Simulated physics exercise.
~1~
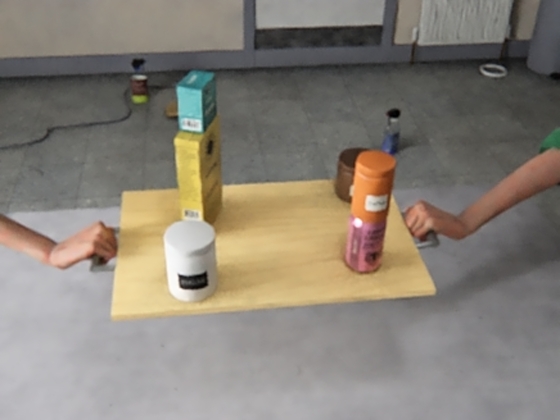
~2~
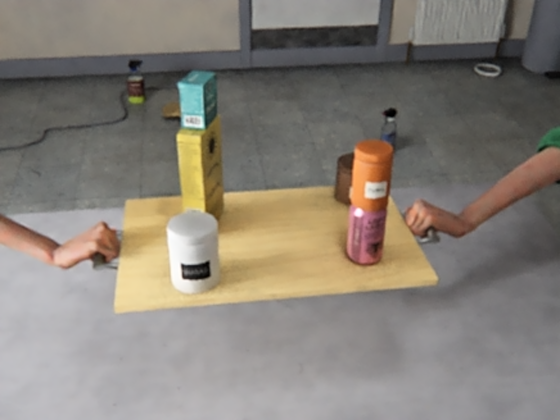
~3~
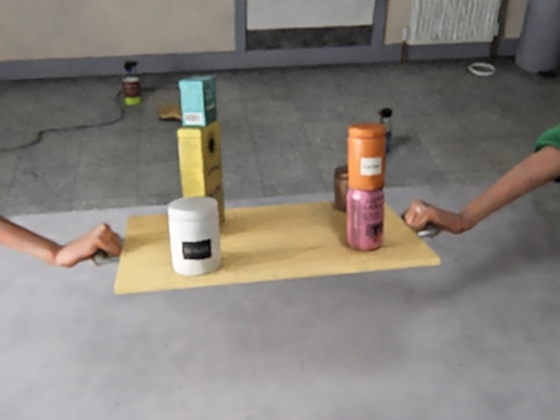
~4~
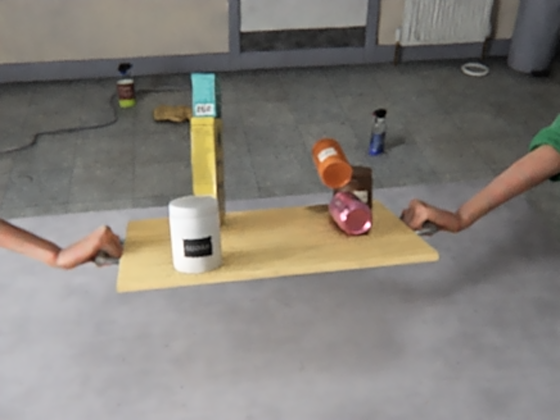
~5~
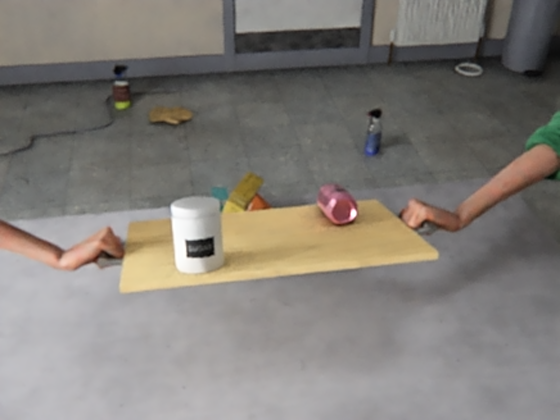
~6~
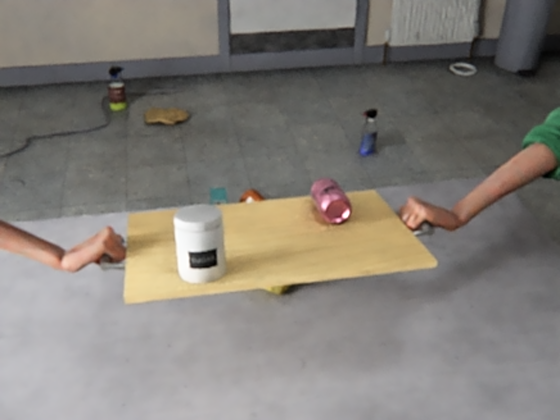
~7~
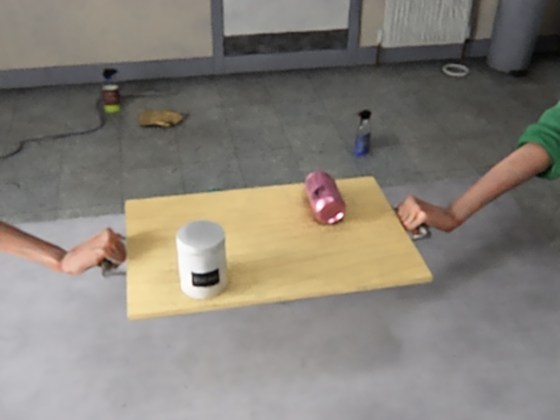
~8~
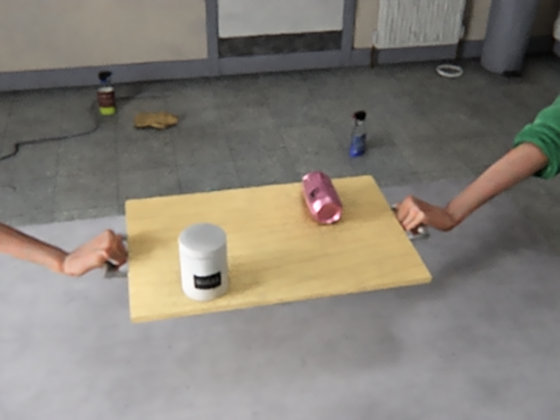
We see two hands tilt a wooden tray of containers away from the camera, so that the stacked packet and carton, an orange jar and a brown jar fall off the far side. The hands level the tray, leaving the white jar standing and the pink can on its side.
